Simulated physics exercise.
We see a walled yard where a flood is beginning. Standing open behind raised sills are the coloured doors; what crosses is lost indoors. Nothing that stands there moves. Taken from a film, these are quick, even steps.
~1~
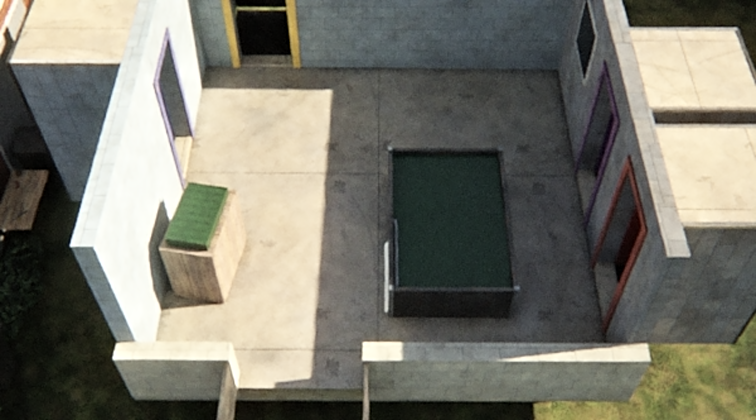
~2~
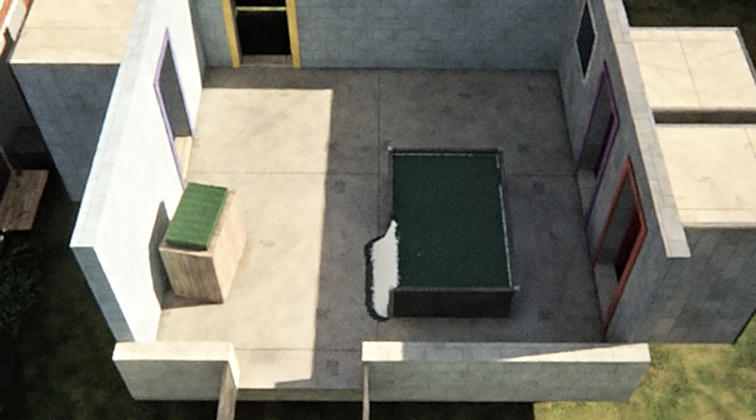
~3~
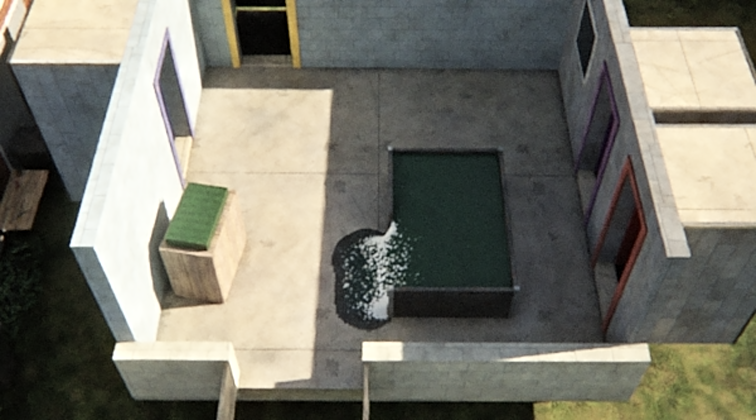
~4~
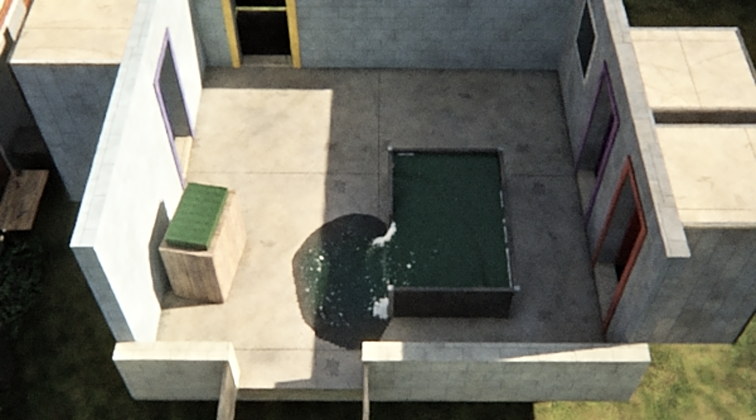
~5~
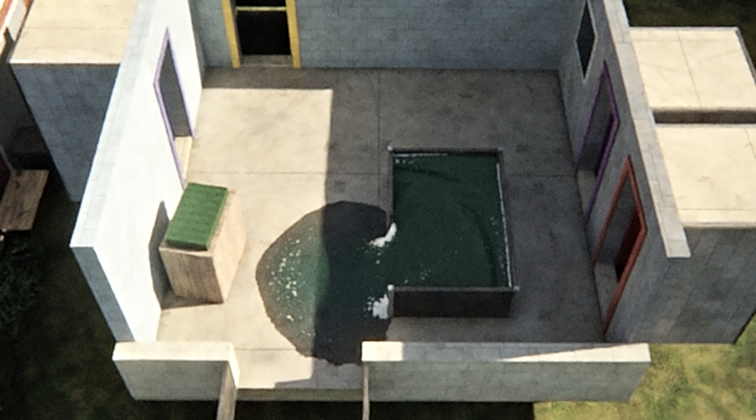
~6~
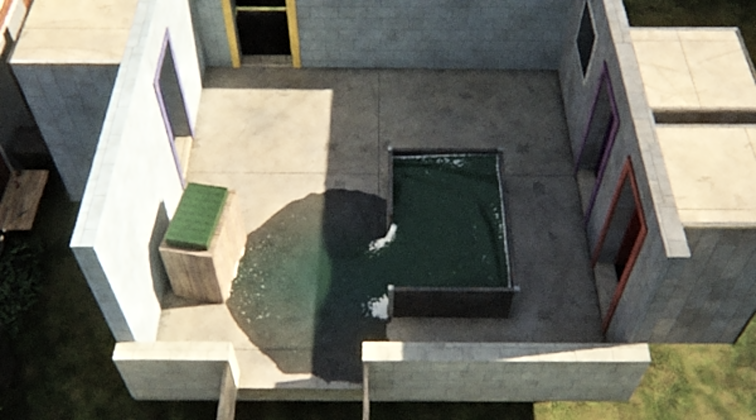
A walled yard held a tank of dark green water, which poured out through a gap in its left side, foaming at first, then spread leftward across the floor in a widening rounded pool.
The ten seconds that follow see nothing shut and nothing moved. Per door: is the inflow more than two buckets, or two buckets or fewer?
Blue door - two or fewer; yellow door - more than two; red door - two or fewer; purple door - two or fewer.
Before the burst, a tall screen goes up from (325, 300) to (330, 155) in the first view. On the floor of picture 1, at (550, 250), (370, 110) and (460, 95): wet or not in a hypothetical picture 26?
Results in order: Bone-dry / swamped / swamped.
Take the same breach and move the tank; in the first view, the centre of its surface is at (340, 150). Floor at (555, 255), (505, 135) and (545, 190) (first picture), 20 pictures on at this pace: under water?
Going through them in that order: Still bare, still bare and still bare.
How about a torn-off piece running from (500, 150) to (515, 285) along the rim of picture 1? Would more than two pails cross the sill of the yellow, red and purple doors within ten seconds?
Yellow door falls short, red door exceeds the limit, purple door exceeds the limit.
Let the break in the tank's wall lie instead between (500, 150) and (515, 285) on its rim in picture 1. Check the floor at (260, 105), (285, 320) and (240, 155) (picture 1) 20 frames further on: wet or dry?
In the order you gave them, I get still bare, drenched, still bare.
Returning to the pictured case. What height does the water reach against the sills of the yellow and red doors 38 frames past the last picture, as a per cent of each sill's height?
About 240 and 0 %.
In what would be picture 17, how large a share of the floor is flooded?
That comes to about 30 per cent.
A moment on, water covers 25 % of the floor; the blue door not reached, the yellow door not reached, the red door not reached, the purple door not reached.
Next, water covers 30 % of the floor; the blue door wet at the sill, nothing in, the yellow door not reached, the red door not reached, the purple door not reached.
Then, water covers 45 % of the floor; the blue door under two buckets in, the yellow door wet at the sill, nothing in, the red door not reached, the purple door not reached.
Later, water covers 60 % of the floor; the blue door under two buckets in, the yellow door over two buckets in, the red door not reached, the purple door not reached.
In the end, water covers 80 % of the floor; the blue door under two buckets in, the yellow door far over two buckets in, the red door wet at the sill, nothing in, the purple door wet at the sill, nothing in.
